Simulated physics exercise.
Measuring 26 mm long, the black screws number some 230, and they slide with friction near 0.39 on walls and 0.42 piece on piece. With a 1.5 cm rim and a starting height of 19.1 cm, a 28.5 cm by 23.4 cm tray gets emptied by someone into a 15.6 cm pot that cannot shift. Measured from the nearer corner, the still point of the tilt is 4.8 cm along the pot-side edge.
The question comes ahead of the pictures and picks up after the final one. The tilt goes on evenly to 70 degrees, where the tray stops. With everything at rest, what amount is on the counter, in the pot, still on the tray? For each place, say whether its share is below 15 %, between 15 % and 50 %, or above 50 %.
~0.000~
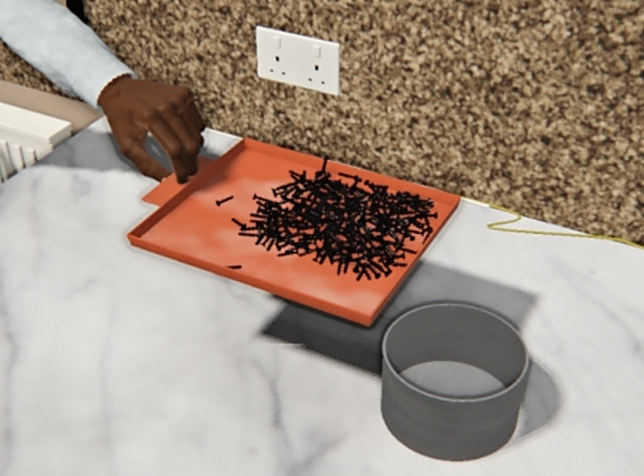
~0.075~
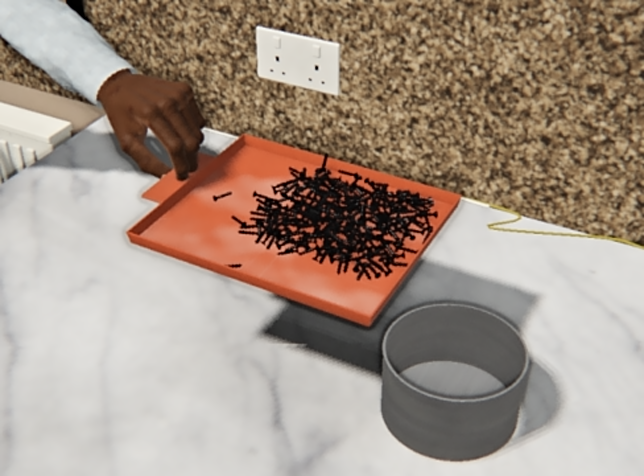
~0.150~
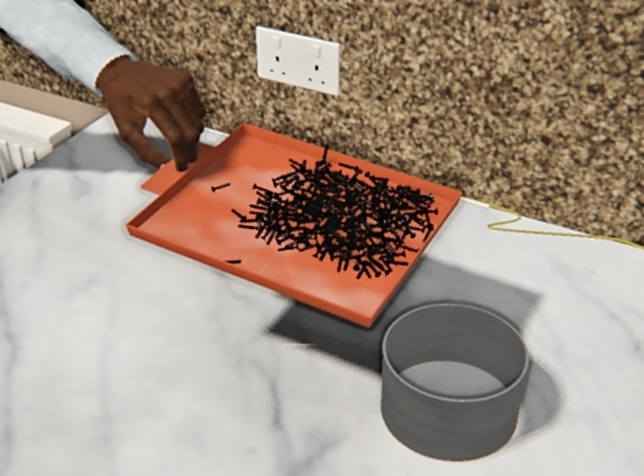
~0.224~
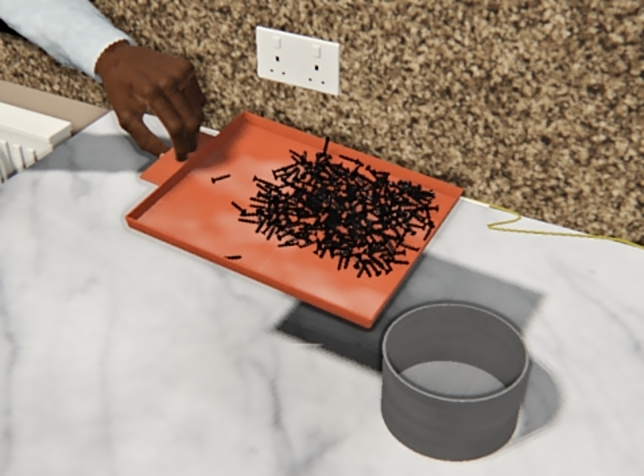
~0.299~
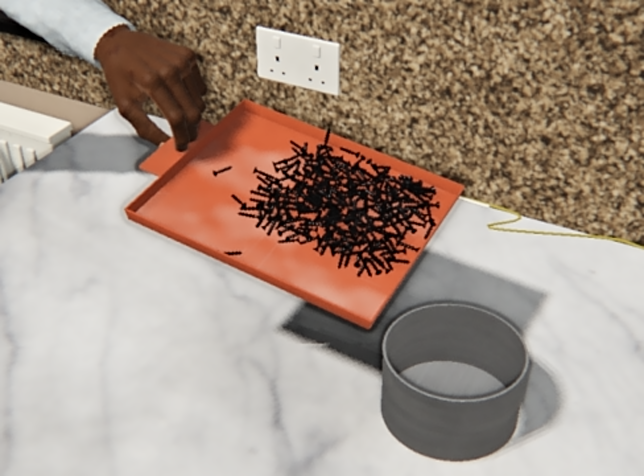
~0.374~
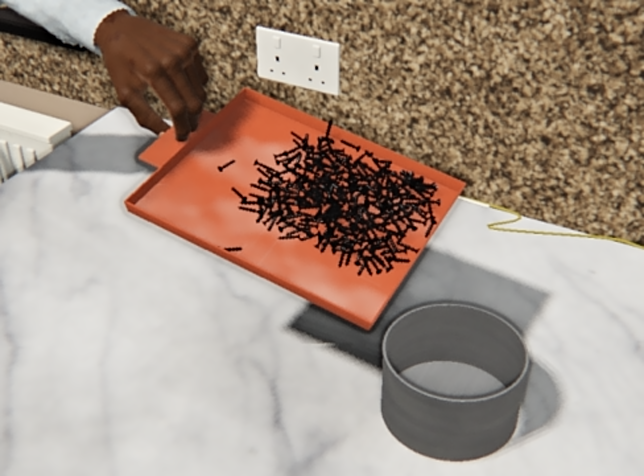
Counter: Above 50 %; pot: Between 15 % and 50 %; tray: Below 15 %.
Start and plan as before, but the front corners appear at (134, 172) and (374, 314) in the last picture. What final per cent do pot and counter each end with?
Final per cent - pot 50, counter 30.
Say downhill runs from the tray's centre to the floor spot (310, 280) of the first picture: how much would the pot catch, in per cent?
About 0 per cent.
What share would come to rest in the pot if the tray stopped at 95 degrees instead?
Around 25 per cent, then.
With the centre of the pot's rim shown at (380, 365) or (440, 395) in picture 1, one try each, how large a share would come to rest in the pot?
70 and 80 %.
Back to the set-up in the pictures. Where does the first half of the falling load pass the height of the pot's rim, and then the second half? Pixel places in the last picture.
At roughly (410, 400) first, later on at (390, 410).
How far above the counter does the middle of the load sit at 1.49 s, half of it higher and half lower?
Roughly 24 centimetres, give or take.
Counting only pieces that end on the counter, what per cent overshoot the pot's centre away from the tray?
Roughly 40 per cent.
After 1.04 s, tilt 39 degrees; the tray holds 100 %, the pot 0 %.
After 1.49 s, tilt 57 degrees; the tray holds 95 %, the pot 0 %.
After 2.01 s, tilt 70 degrees; the tray holds 20 %, the pot 25 %.
In the end, at 3.2 s, counter 70 %, pot 25 %, tray 5 %.
